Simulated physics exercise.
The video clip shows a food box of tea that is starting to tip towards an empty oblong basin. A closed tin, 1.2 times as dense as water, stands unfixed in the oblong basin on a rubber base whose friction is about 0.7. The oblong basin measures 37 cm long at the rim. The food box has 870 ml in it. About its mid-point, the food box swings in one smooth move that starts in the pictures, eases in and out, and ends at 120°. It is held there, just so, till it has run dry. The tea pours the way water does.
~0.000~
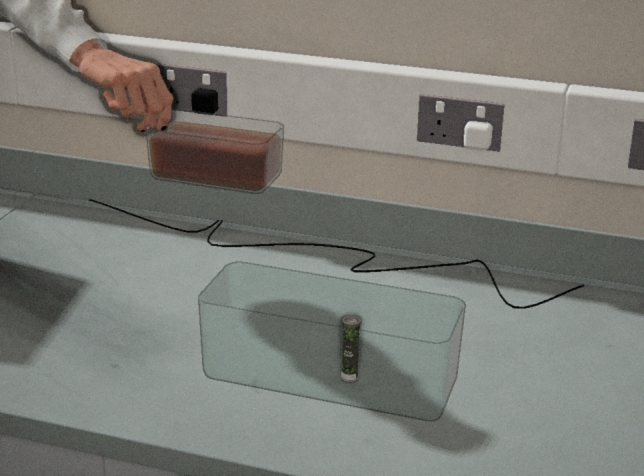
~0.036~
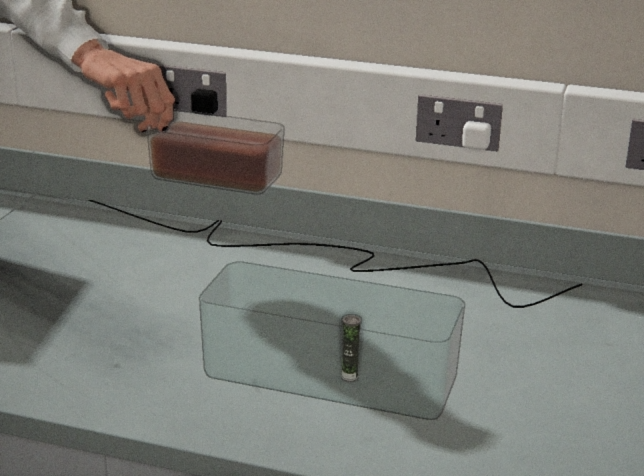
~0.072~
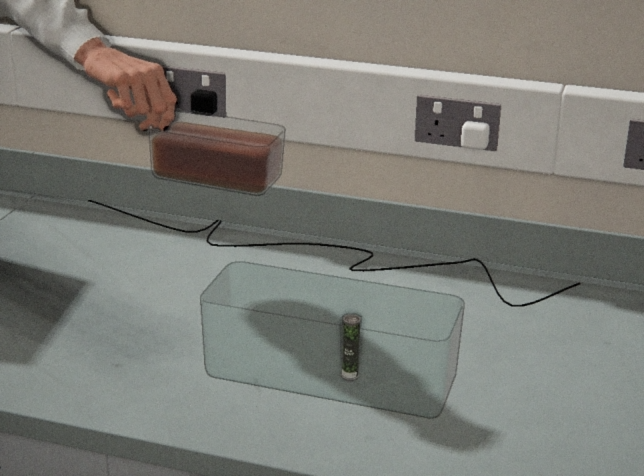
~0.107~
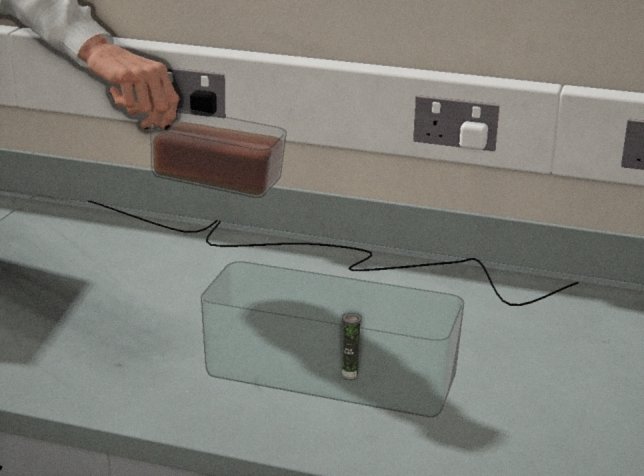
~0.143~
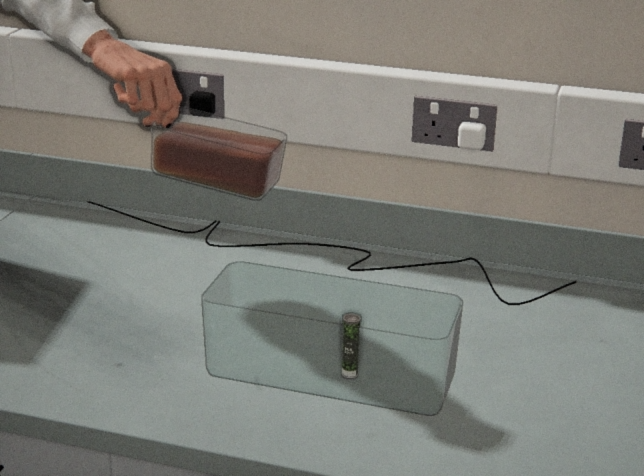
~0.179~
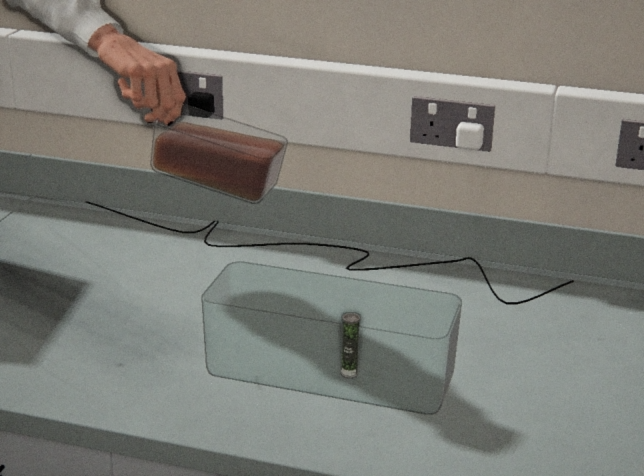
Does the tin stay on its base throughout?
It is tipped over.
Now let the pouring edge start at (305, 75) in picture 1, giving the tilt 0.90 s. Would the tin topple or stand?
Then it stays on its base.
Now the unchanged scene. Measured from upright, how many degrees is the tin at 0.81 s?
About 10 degrees.
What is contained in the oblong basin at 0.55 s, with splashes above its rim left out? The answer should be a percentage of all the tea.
At that time the basin holds about 10 per cent of the liquid.
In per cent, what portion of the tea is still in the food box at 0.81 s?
2 per cent or so.
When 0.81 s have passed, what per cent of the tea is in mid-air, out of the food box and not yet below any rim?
Something like 5 per cent is in the air then.
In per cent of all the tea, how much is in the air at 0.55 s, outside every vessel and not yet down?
Around 58 in a hundred.
Then, 0.55 s in, the tilt is 80° and 31 per cent is still to pour; the tin stands where it began.
Then, 0.81 s in, the tilt is 117° and 2 per cent is still to pour; the tin leans 12°.
Then, 1.10 s in, the tilt is 120° and 0 per cent is still to pour; the tin lies on its side.
Then, 1.40 s in, the tilt is 120° and 0 per cent is still to pour; the tin lies on its side.
Finally, the tin lies on its side.
